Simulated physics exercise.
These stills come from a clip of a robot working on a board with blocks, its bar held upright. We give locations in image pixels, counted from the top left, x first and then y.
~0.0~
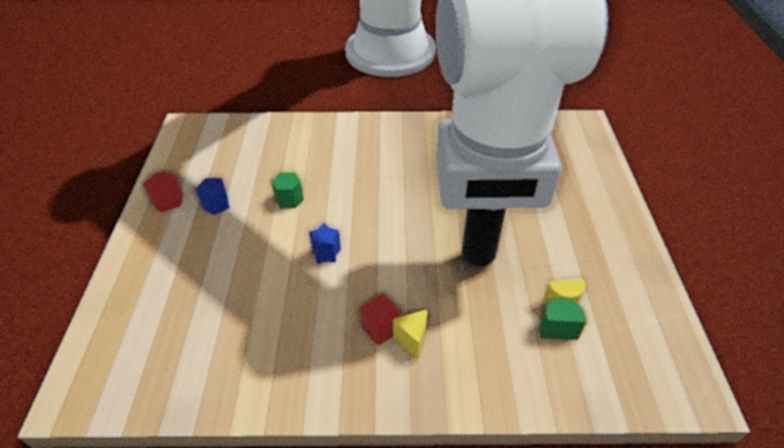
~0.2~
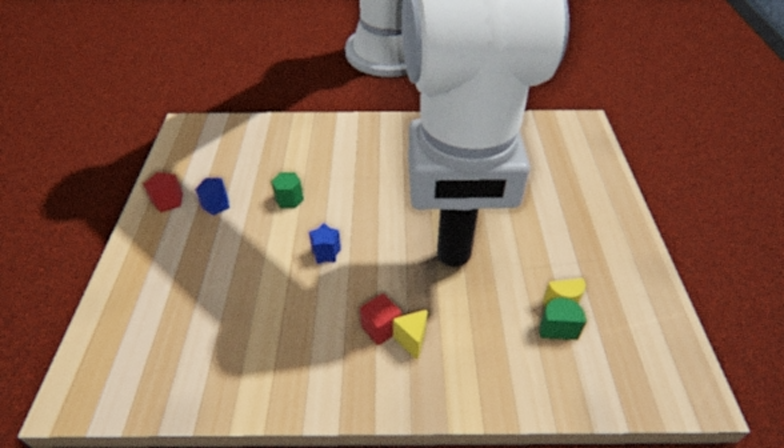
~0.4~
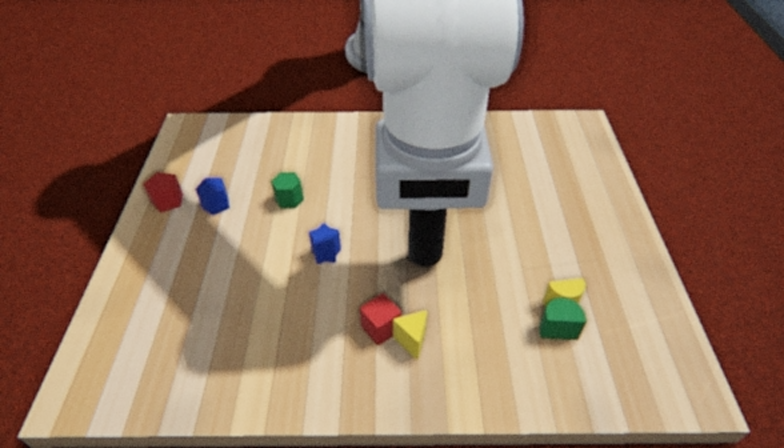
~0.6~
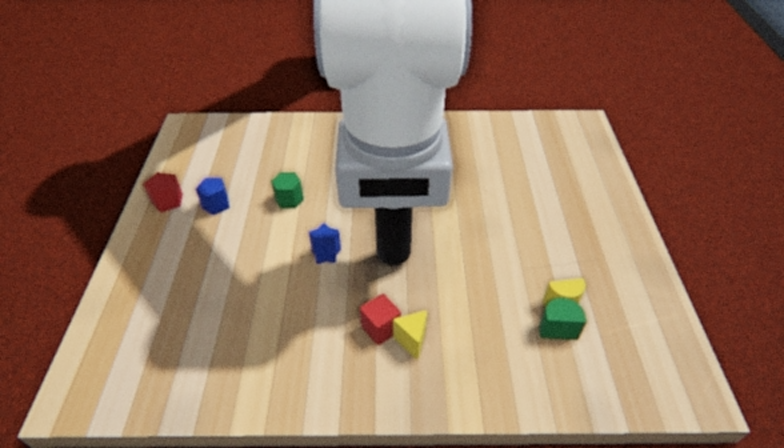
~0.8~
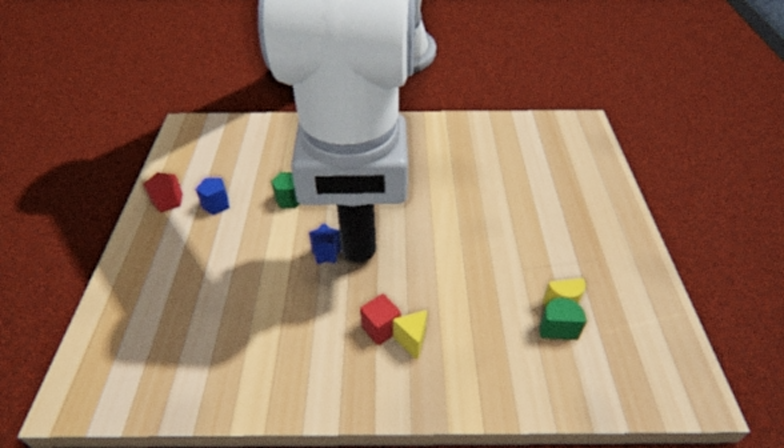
On a light wooden board set over a red surface, a white robot arm holds a black bar upright among scattered red, blue, green and yellow blocks. The arm slides the bar steadily left across the board, ending close beside the blue star block, while the blocks stay in place.
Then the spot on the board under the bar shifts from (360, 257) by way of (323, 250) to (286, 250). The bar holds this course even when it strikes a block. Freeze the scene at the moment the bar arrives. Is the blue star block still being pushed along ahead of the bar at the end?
Yes, that is what happens.
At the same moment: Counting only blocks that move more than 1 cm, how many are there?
I'd say just one block gets shifted by more than about 1 cm.
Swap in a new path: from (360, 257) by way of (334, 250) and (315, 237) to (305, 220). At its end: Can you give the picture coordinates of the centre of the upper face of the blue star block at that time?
In the picture, that point is around (282, 226).
On the path given first. Halfway along, bar at (322, 243); blue star block at (291, 229).
At the end, bar at (284, 244); green hexagon not moved; blue star block at (252, 230).
